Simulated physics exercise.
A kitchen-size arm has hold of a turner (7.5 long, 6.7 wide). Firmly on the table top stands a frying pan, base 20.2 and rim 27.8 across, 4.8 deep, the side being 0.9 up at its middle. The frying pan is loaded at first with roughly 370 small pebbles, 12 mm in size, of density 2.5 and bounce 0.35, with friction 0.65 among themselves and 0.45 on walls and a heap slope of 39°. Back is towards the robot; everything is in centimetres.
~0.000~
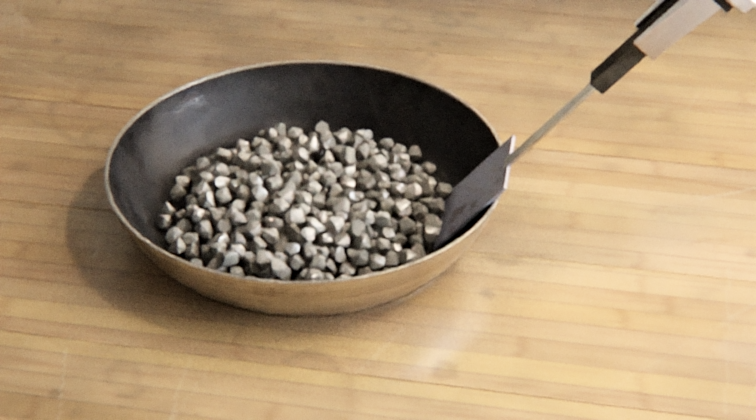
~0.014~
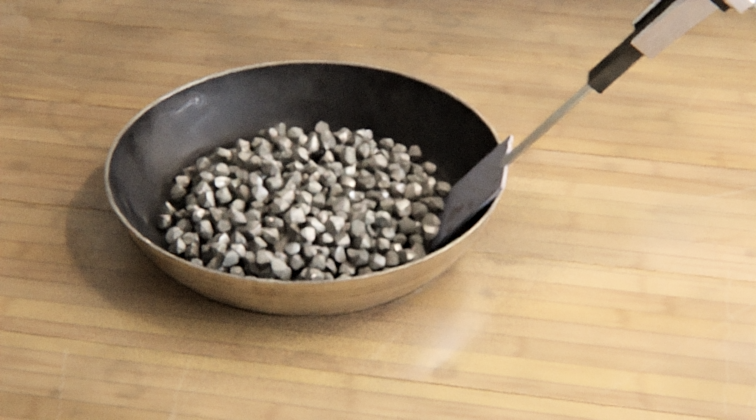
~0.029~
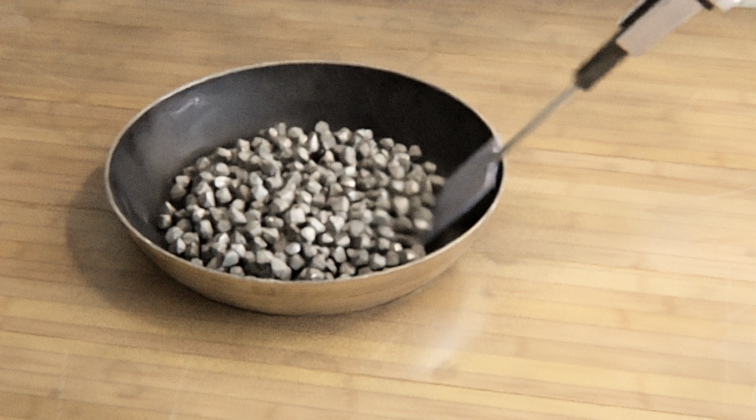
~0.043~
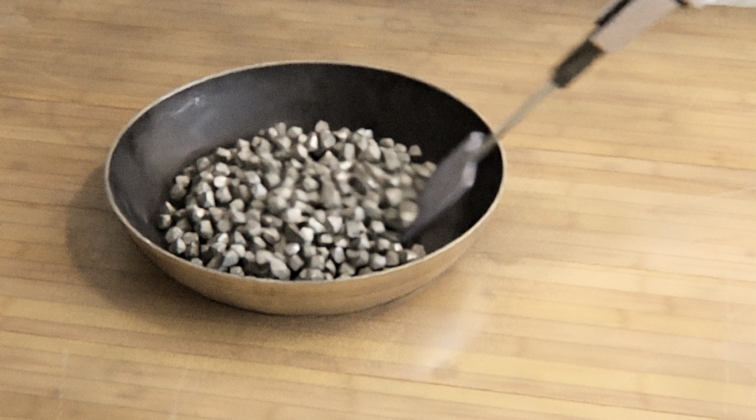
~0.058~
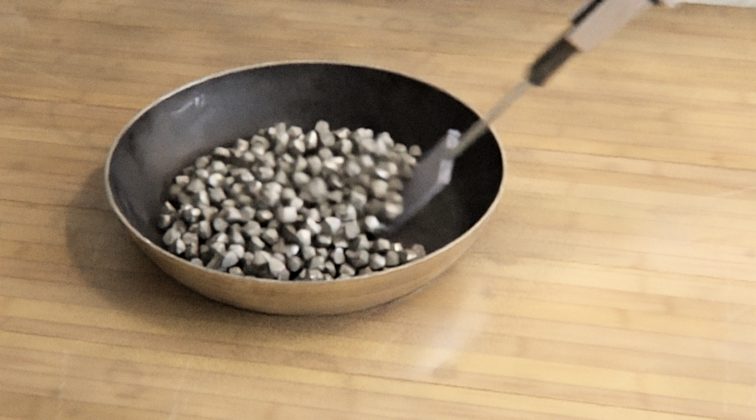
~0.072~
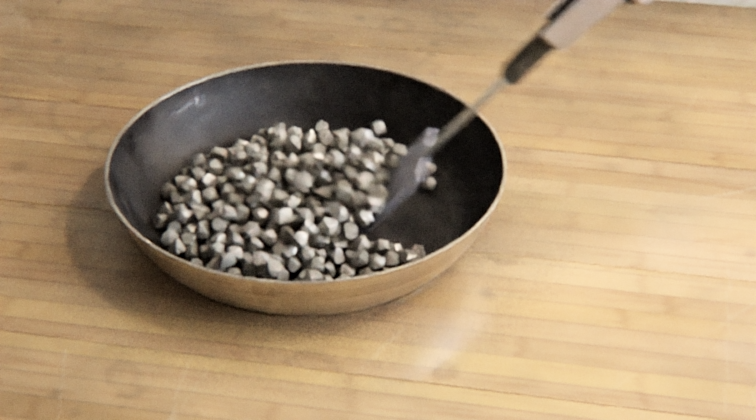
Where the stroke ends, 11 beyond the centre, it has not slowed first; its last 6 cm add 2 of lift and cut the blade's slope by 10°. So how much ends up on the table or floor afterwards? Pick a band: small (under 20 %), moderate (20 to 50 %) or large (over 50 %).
The share is moderate, 20 to 50 %.
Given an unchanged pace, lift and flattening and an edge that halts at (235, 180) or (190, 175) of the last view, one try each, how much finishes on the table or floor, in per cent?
Respectively about 0 and 5 percent end on the table or floor.
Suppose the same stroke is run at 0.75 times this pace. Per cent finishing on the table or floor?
Near 20 in a hundred.
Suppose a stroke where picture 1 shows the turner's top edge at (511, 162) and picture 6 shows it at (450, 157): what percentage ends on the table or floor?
Around 20 per cent finishes there.
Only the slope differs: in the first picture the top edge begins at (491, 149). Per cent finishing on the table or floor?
25 percent or so.
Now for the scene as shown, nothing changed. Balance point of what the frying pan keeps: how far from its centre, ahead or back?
Some 3.0 cm ahead of the centre.
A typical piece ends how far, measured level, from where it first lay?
Distance: Near 5 cm.
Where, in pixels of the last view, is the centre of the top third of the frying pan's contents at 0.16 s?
The middle sits at approx. (222, 164).
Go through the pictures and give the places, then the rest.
Turner top edge at (510, 161), sloping 52°; upper third of the load around (310, 193), from x 160 to 445, top at y 130; 370 in the frying pan, in the first picture.
Turner top edge at (507, 161), sloping 52°; upper third of the load around (310, 193), from x 160 to 440, top at y 130, in the second picture.
Turner top edge at (494, 160), sloping 52°; upper third of the load around (311, 192), from x 160 to 435, top at y 130, in the third picture.
Turner top edge at (473, 158), sloping 52°; upper third of the load around (323, 186), from x 160 to 430, top at y 130, in the fourth picture.
Turner top edge at (450, 156), sloping 52°; upper third of the load around (323, 184), from x 160 to 430, top at y 130, in the fifth picture.
Turner top edge at (427, 153), sloping 52°; upper third of the load around (323, 177), from x 160 to 430, top at y 130; 370 in the frying pan, in the sixth picture.
By 0.12 s, sloping 52°, highest piece 7 above the table; 370 in the frying pan.
By 0.16 s, sloping 50°, highest piece 7 above the table; 370 in the frying pan.
By 0.39 s, sloping 42°, highest piece 13 above the table; 274 in the frying pan, 37 on the table or floor, 59 on the blade or in flight.
By 1.44 s, sloping 42°, highest piece 4 above the table; 272 in the frying pan, 98 on the table or floor.
Final count, 272 in the frying pan, 98 on the table or floor. That is 26 % on the table or floor.
